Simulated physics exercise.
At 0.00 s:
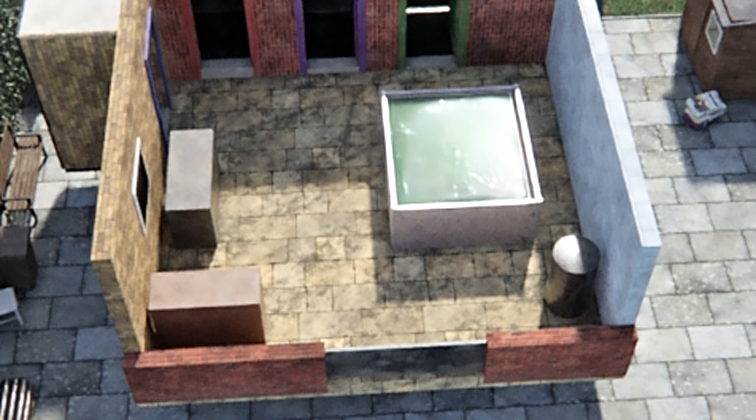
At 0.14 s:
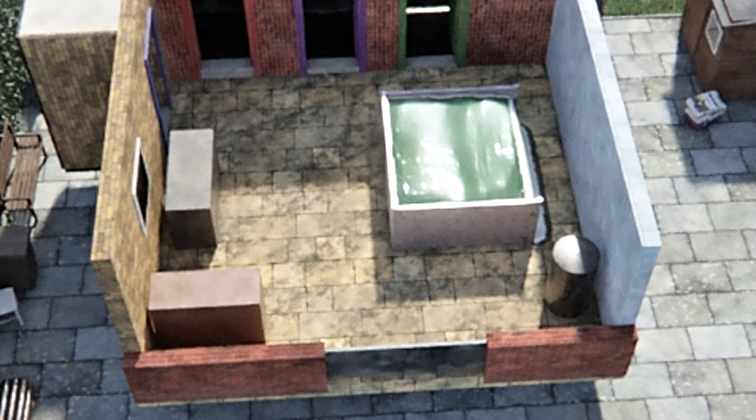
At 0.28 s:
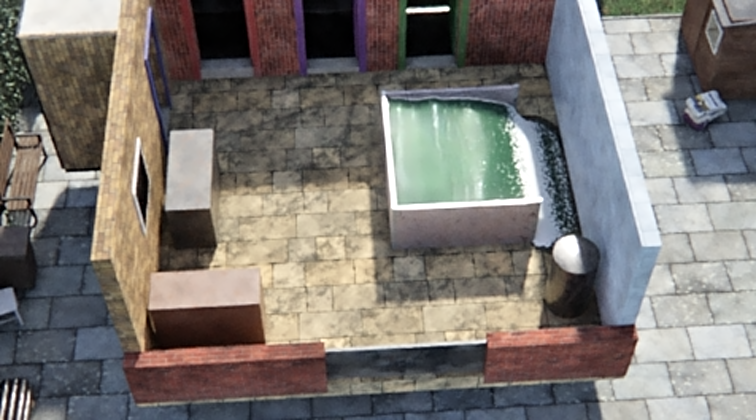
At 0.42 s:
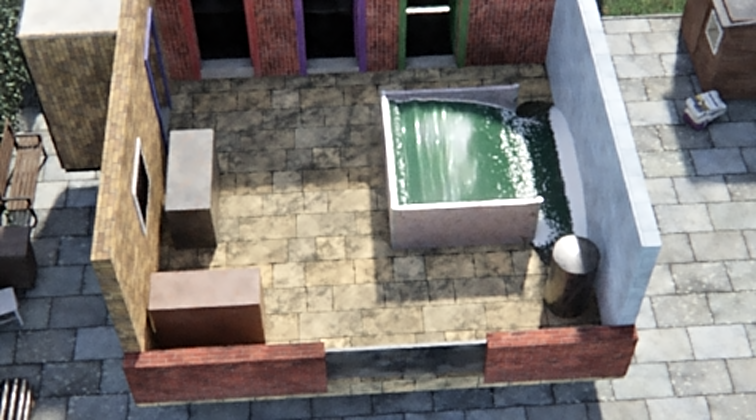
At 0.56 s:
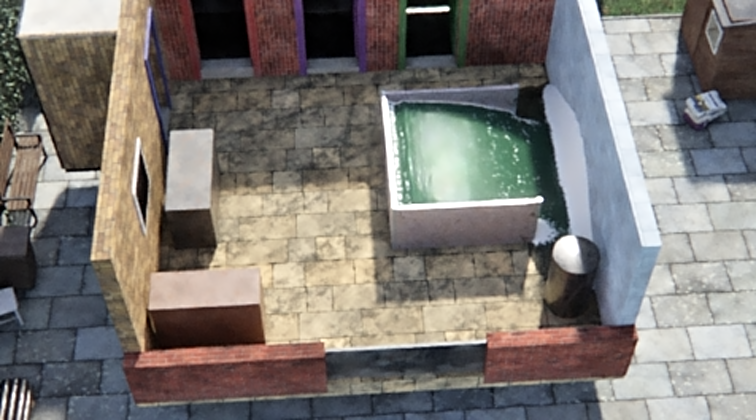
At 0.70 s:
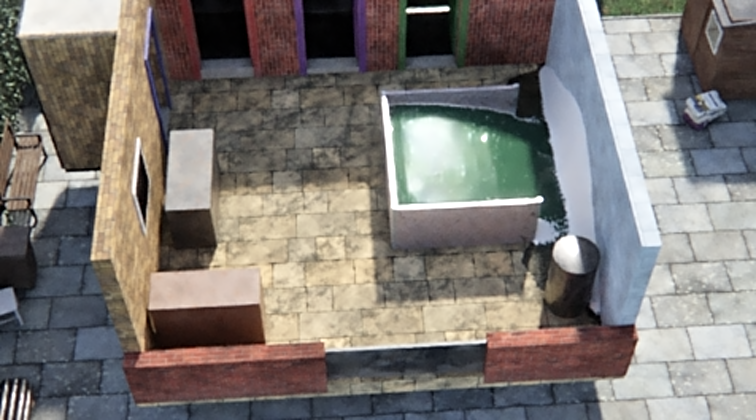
At first, pale green water lies still in a square open tank inside a walled yard. Then the tank's right side gives way and water spills through the gap, foaming against the bluish-white wall. It spreads down beside the wall toward the round-topped cylinder, while the water left in the tank looks darker green.
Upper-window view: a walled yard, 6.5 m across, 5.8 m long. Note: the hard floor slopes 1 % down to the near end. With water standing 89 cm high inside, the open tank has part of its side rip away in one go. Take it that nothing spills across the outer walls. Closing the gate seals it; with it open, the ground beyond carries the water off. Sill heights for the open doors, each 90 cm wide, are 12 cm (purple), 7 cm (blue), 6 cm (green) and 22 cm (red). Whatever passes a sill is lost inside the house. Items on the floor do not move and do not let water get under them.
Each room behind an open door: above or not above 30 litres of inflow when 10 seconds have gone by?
At the purple door I expect the water to hold within the limit; at the blue door I expect the water to rise above the limit; at the green door I expect the water to rise above the limit; at the red door I expect the water to hold within the limit.
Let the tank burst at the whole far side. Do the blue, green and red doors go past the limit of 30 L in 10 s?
Then blue would come out on the high side, green on the high side and red on the low side.
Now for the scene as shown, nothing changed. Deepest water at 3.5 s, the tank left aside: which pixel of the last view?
Spot: Approx. (152, 379).
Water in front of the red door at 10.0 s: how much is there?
Some 13.5 cm.
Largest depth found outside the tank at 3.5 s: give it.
Peak depth: Approx. 42 cm.
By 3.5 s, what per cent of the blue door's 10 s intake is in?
About 5 per cent.
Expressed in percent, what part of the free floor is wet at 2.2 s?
50 %.
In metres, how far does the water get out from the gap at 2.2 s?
Distance: Approx. 4.8 m.
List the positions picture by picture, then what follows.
Still water, 89 cm deep, in the open tank at (458, 148), in the first frame.
Water pours out at (521, 167) and has run 1.2 m, to (536, 243); typically 7 cm deep outside, 89 cm at the open tank's back, in the second frame.
The front is at a hidden place, 1.4 m from the gap at (521, 170); 1.8 m2 of floor is under water; 89 cm left at the back of the open tank, in the third frame.
The front is at a hidden place, 1.8 m from the gap at (521, 172); 2.5 m2 of floor is under water; 82 cm left at the back of the open tank, in the fourth frame.
The front is at (594, 290), 2.3 m from the gap at (521, 173); 3.0 m2 of floor is under water; 76 cm left at the back of the open tank, in the fifth frame.
Water pours out at (521, 173) and has run 2.7 m, to (600, 317); typically 34 cm deep outside, 76 cm at the open tank's back, in the sixth frame.
After 1.4 s water covers 20 % of the floor and is deepest (77 cm) near (584, 280); purple door not reached, blue door not reached, green door 6 cm at the sill, 0 L in, red door not reached.
After 2.2 s water covers 50 % of the floor and is deepest (52 cm) near (584, 280); purple door 5 cm at the sill, 0 L in, blue door not reached, green door 14 cm at the sill, 7 L in, red door not reached.
After 3.5 s water covers 90 % of the floor and is deepest (42 cm) near (152, 379); purple door 6 cm at the sill, 0 L in, blue door 15 cm at the sill, 11 L in, green door 11 cm at the sill, 33 L in, red door 3 cm at the sill, 0 L in.
After 6.0 s water covers 95 % of the floor and is deepest (23 cm) near (572, 281); purple door 5 cm at the sill, 0 L in, blue door 17 cm at the sill, 151 L in, green door 9 cm at the sill, 51 L in, red door 9 cm at the sill, 0 L in.
After 10.0 s water covers 100 % of the floor and is deepest (18 cm) near (342, 89); purple door 17 cm at the sill, 3 L in, blue door 15 cm at the sill, 272 L in, green door 6 cm at the sill, 56 L in, red door 14 cm at the sill, 0 L in.
